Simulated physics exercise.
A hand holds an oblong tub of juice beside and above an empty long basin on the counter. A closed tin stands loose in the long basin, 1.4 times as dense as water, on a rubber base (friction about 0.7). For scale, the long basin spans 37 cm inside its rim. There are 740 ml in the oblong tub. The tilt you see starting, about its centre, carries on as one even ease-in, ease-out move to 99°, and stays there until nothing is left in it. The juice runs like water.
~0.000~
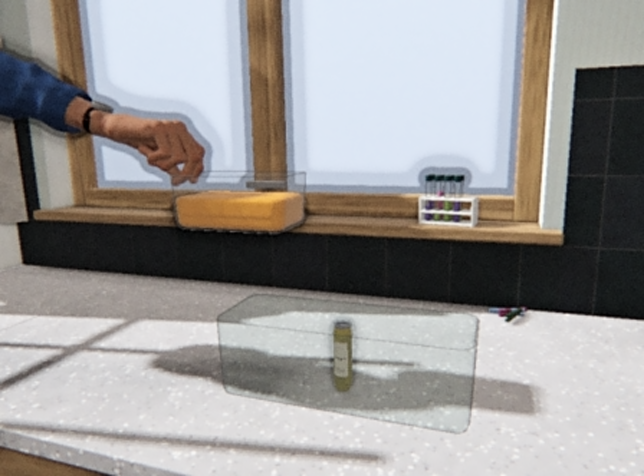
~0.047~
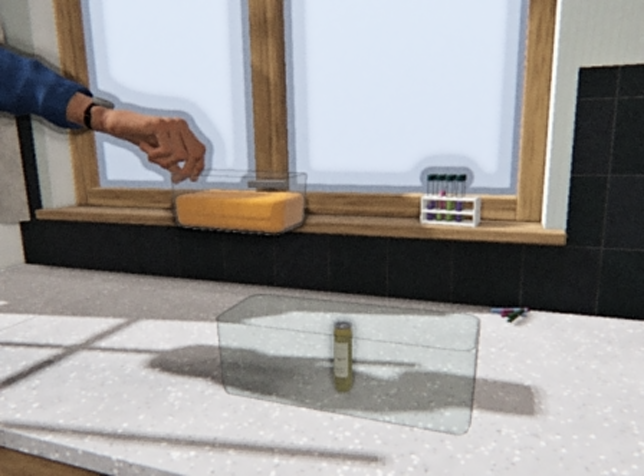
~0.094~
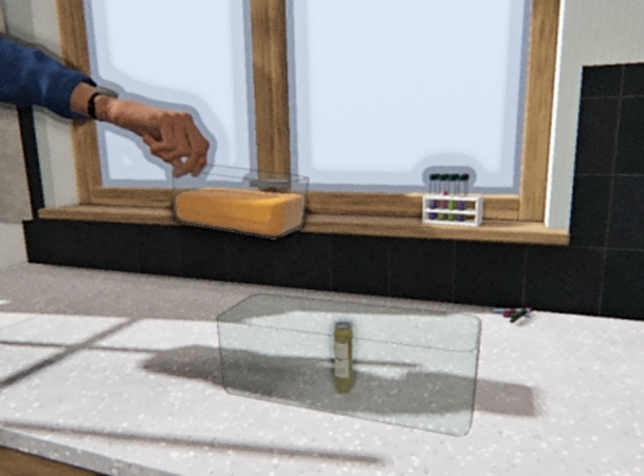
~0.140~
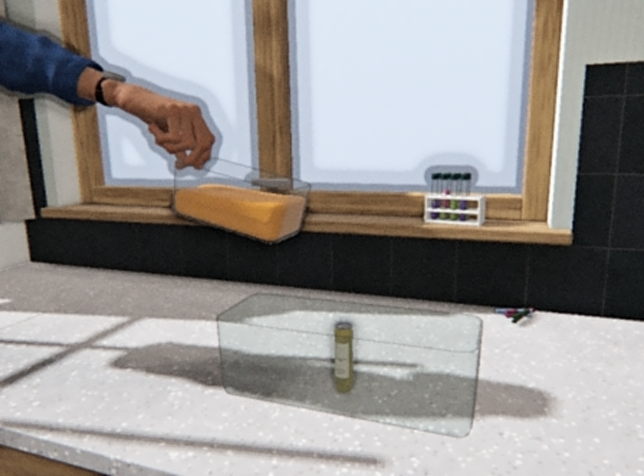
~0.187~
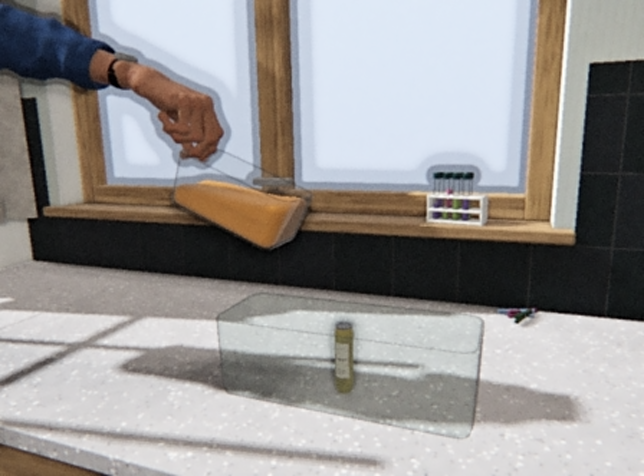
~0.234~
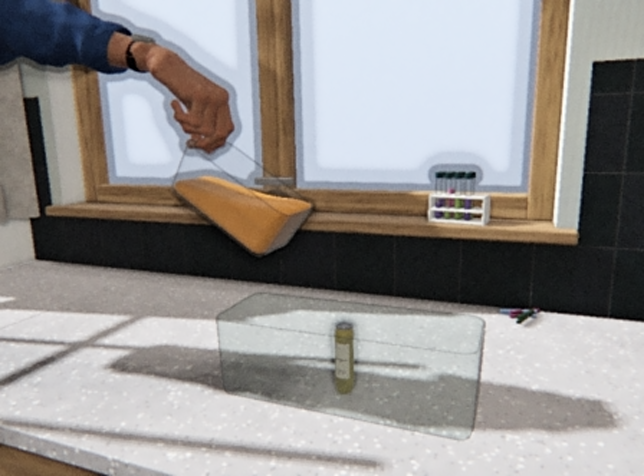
The video shows a hand above a clear oblong tub of orange juice near a window, tilting it steadily down to the right, while a long clear basin with a small closed tin inside stays still on the counter.
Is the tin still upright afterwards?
The tin goes over.
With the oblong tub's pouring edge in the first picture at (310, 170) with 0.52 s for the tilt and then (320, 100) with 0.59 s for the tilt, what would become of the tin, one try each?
First it remains upright; then it keeps standing.
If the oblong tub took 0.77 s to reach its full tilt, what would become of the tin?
Then it keeps standing.
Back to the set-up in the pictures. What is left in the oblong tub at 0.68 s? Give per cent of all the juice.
Some 3 per cent.
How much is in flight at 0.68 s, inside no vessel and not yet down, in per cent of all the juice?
About 4 per cent.
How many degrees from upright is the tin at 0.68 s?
It is at some 5°.
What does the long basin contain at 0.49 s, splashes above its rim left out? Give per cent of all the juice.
Some 24 per cent.
After 0.49 s the tilt is 92° and 18 per cent is still to pour; the tin stands where it began.
After 0.68 s the tilt is 99° and 3 per cent is still to pour; the tin leans 5°.
After 0.88 s the tilt is 99° and 0 per cent is still to pour; the tin leans 41°.
After 1.09 s the tilt is 99° and 0 per cent is still to pour; the tin lies on its side.
In the end the tin lies on its side.
